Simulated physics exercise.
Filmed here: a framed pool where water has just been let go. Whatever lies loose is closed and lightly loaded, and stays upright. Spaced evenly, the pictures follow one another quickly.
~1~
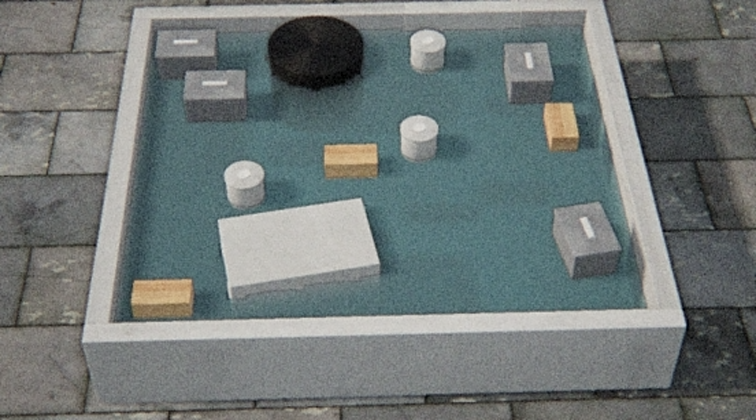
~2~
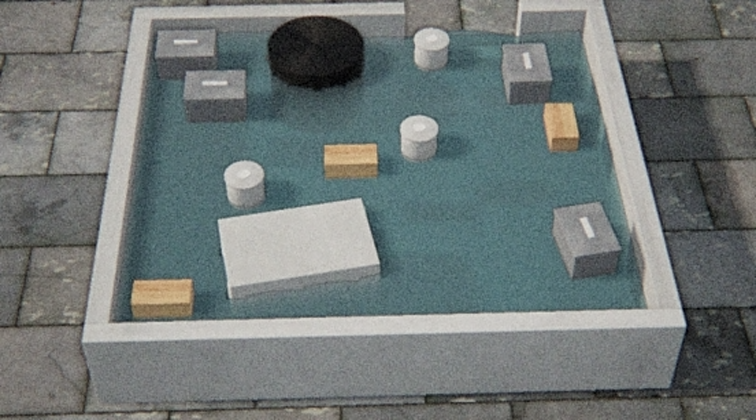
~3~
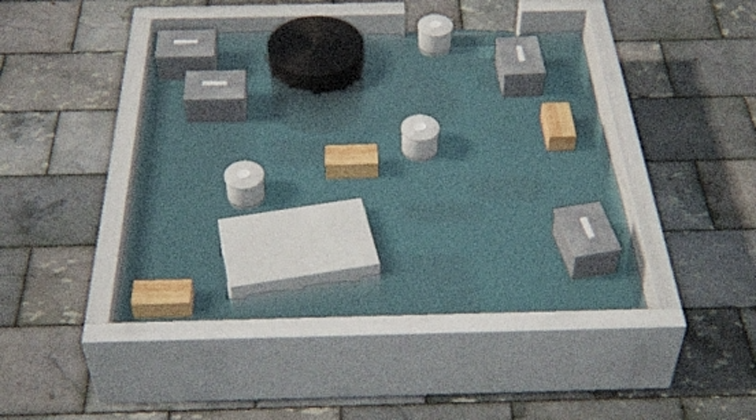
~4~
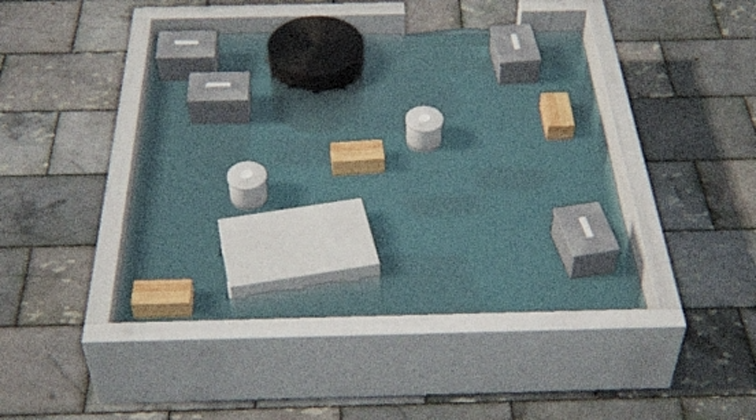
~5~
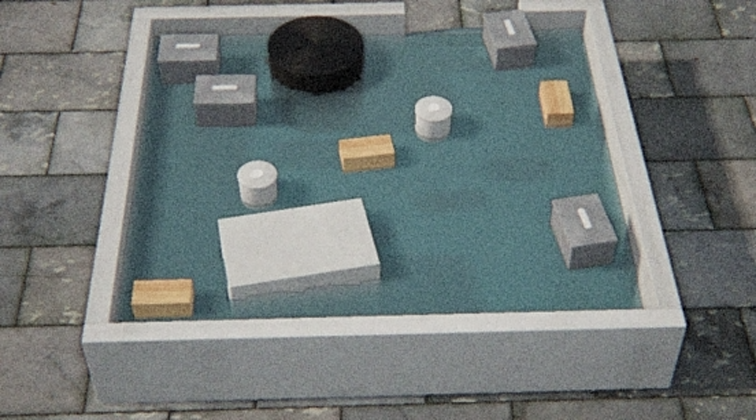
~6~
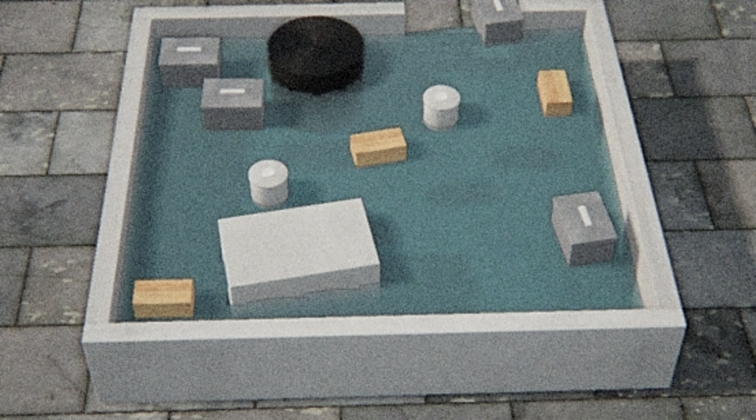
We see a gap open in the back wall of a framed pool, and a white tub drifts through it out of view; a grey tote follows into the opening while other tubs and blocks drift more slowly towards it.
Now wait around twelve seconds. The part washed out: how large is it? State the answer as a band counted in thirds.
Answer: Between one and two thirds.
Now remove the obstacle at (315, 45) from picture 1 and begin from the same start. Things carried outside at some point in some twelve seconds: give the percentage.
Roughly 40 in a hundred.
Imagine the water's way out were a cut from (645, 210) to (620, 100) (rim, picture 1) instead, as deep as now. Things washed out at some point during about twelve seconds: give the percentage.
Something like 50 percent.
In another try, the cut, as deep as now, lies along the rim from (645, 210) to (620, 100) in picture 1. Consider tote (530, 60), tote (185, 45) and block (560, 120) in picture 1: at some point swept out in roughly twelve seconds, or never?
As listed: Through, still in, yes.
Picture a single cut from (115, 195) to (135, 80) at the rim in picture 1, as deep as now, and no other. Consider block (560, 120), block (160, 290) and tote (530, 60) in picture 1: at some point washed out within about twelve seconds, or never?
Sequentially: Remains indoors, leaves the room, remains indoors.
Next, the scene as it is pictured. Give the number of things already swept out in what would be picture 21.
The answer here is 4.
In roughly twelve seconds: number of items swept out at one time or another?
My count comes to 6.
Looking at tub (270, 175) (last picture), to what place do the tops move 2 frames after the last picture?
The top ends up somewhere near (293, 174).
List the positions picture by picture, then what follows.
A tote at (529, 62) floats; a tub at (419, 128), afloat; 0 of 10 have shifted, in the first picture.
A tote at (527, 62) floats; a tub at (419, 128) floats; 1 of 10 have shifted, in the second picture.
A tote at (521, 55) floats, close to its start; a tub at (420, 128), afloat, close to its start; 2 of 10 have shifted, in the third picture.
A tote at (515, 43) floats, close to its start; a tub at (424, 119) floats, close to its start; 5 of 10 have shifted, in the fourth picture.
A tote at (510, 29) floats, a stride from its start; a tub at (434, 109), afloat, close to its start; 8 of 10 have shifted, in the fifth picture.
A tote at (498, 5), afloat, a stride from its start; a tub at (442, 98), afloat, a stride from its start; 8 of 10 have shifted, in the sixth picture.
A moment on, 2 of 10 are out; 8 afloat.
Next, 4 of 10 are out; 6 afloat.
Later, 4 of 10 are out; 6 afloat.
In the end, 6 of 10 are out; 4 afloat.
